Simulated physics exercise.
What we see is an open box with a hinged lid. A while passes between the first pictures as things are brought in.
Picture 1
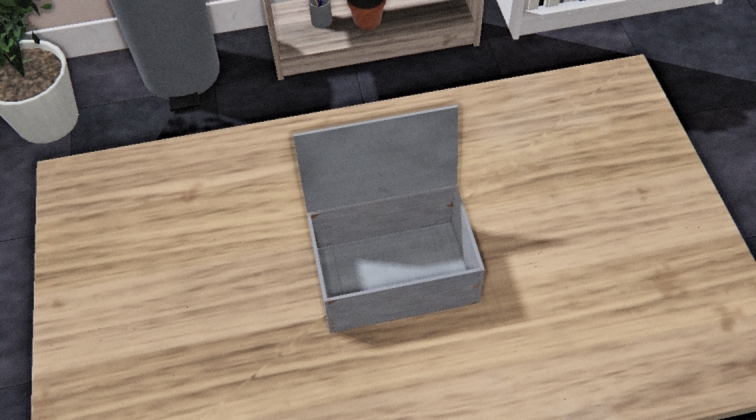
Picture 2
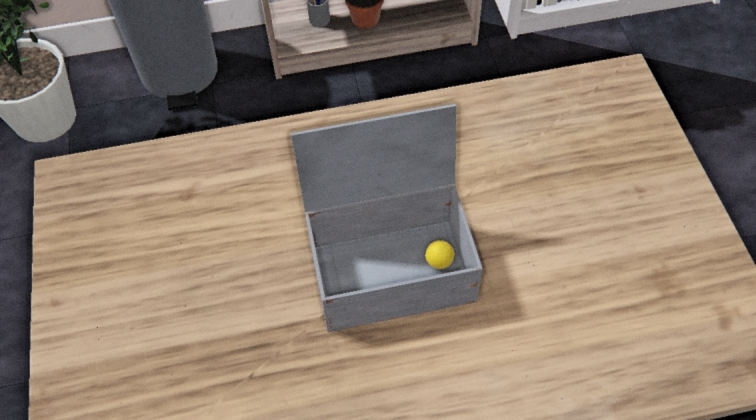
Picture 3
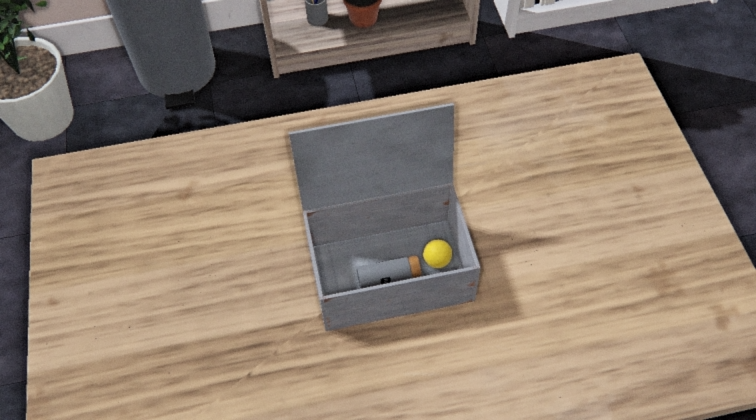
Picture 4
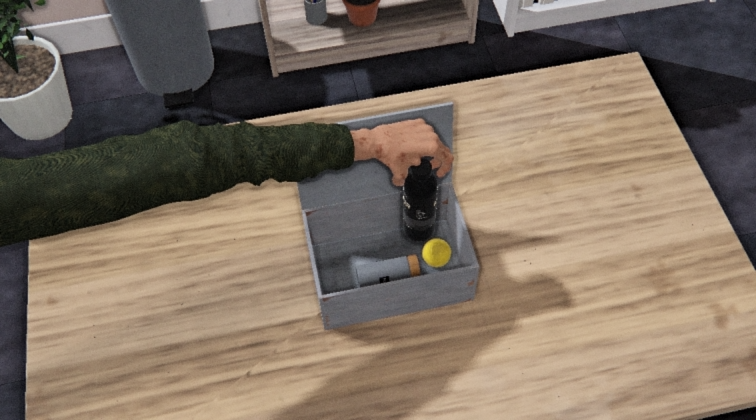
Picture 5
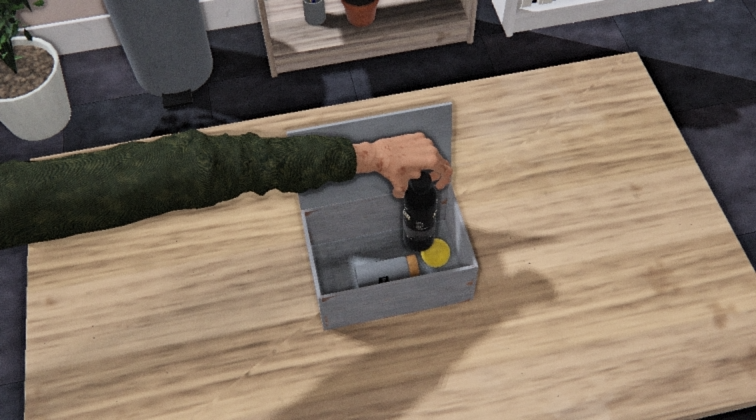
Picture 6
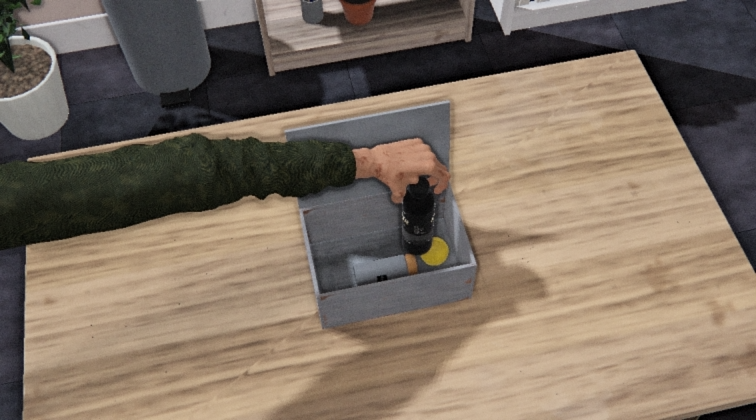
On a wooden table, an open grey box with a raised lid is empty, then holds a yellow ball and next a grey shaker; a hand in a dark green sleeve then lowers a black bottle into it, still gripping it.
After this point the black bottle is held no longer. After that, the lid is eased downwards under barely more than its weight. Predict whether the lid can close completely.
Prediction: The lid can close completely.
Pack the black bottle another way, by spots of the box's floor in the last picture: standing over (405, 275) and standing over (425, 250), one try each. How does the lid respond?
Trial 1: Lid propped open. Trial 2: Lid lowered.
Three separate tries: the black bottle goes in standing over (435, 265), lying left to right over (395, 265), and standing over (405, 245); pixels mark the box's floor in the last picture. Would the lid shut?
In case one it ends up closed, in case two it ends up closed and in case three it remains open.
Then, 0.40 s after the last picture, black bottle on its side near (374, 244); yellow lemon rolled a little.
Then, 1.20 s after the last picture, lid starting down; black bottle on its side near (369, 240); grey shaker rolled a little; yellow lemon rolled a little.
Then, 1.70 s after the last picture, lid 49° above the rim; black bottle on its side near (369, 240); grey shaker rolled a little; yellow lemon rolled a little.
Then, 2.00 s after the last picture, lid 17° above the rim; black bottle on its side near (369, 240); grey shaker rolled a little; yellow lemon rolled a little.
At rest, lid shut; tipped over in the box, black bottle; the other 2 in place. Seen from the same camera at the end, black bottle near (369, 240).
